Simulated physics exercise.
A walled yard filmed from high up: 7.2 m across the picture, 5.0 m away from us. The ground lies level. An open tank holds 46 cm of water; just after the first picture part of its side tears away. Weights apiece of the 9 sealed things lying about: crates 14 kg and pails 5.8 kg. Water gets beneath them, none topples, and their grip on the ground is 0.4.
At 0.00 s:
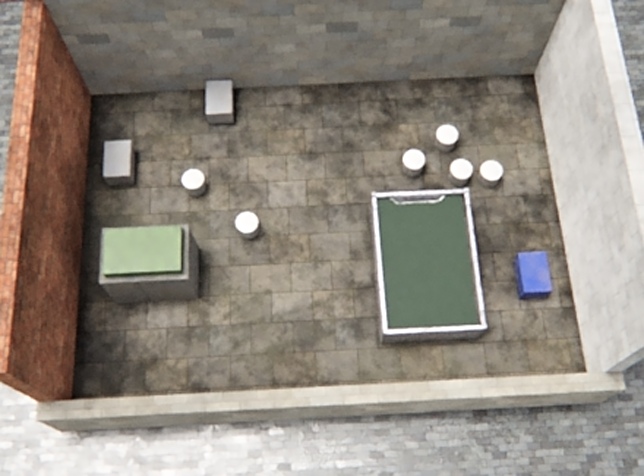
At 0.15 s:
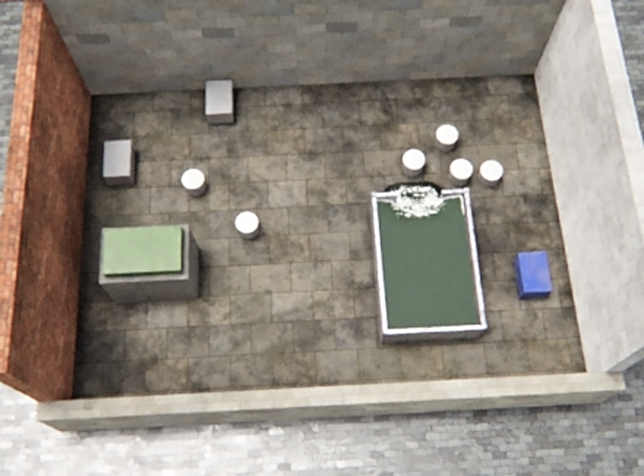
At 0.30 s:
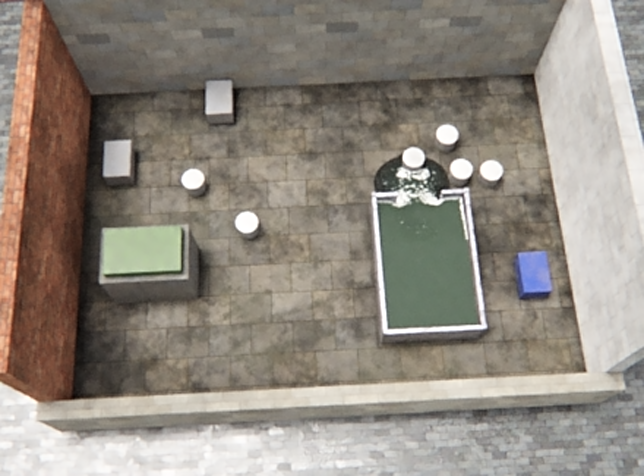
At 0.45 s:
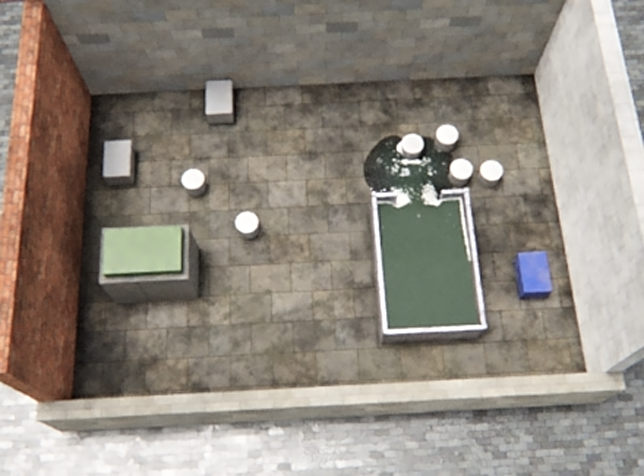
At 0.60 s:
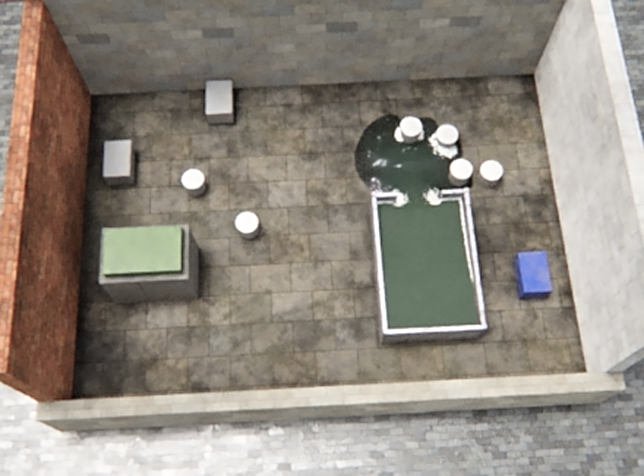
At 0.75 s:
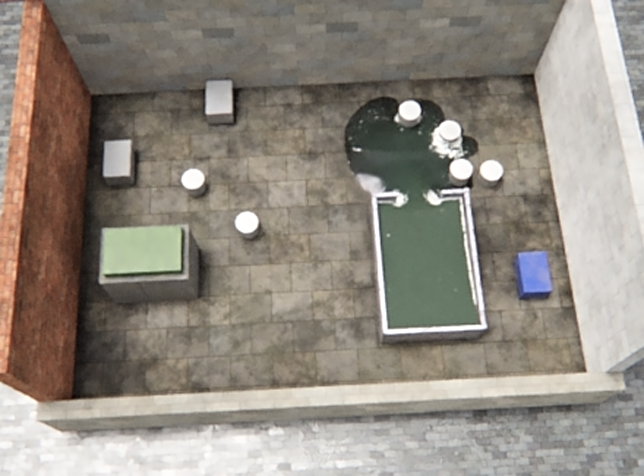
Dark green water bursts through the far side of an open rectangular tank in a walled yard, foaming white at the gap. It spreads over the paving toward the back wall in a widening pool, surrounding two white pails and nudging them slightly, while the blue crate stays still.
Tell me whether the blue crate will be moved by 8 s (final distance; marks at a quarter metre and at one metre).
Blue crate stays put.
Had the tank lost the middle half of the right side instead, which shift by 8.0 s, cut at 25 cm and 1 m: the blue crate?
Then the blue crate ends far away.
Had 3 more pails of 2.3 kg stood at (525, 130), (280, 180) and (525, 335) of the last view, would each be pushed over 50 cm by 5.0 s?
In that order: More, less, under.
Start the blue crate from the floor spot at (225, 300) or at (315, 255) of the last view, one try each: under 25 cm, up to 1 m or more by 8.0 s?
In that order: It holds its place; it holds its place.
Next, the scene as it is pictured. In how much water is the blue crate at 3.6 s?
About 0 cm.
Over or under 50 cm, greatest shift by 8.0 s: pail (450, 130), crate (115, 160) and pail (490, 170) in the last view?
In that order: More, short of it, short of it.
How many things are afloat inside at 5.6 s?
0 of them.
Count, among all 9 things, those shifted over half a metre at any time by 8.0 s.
I count 3.
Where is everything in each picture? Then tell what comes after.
In the first frame, the blue crate at (535, 272), on the bottom; 2.6 m2 under water; 0 of 9 have shifted.
In the second frame, the blue crate at (535, 272), on the bottom; 2.9 m2 under water; 0 of 9 have shifted.
In the third frame, the blue crate at (535, 272) rests on the ground; water covers 3.3 m2; 0 of 9 have shifted.
In the fourth frame, the blue crate at (535, 272) rests on the ground; water covers 3.8 m2; 1 of 9 have shifted.
In the fifth frame, the blue crate at (535, 272), on the bottom; 4.4 m2 under water; 1 of 9 have shifted.
In the sixth frame, the blue crate at (535, 272) rests on the ground; 5.2 m2 under water; 2 of 9 have shifted.
After 1.6 s the blue crate is near (535, 272), 0.0 m from its start, aground; 1 afloat.
After 3.6 s the blue crate is near (535, 272), 0.0 m from its start, aground; 0 afloat.
After 5.6 s the blue crate is near (535, 272), 0.0 m from its start, aground; 0 afloat.
After 8.0 s the blue crate is near (535, 272), 0.0 m from its start, aground; 1 afloat.
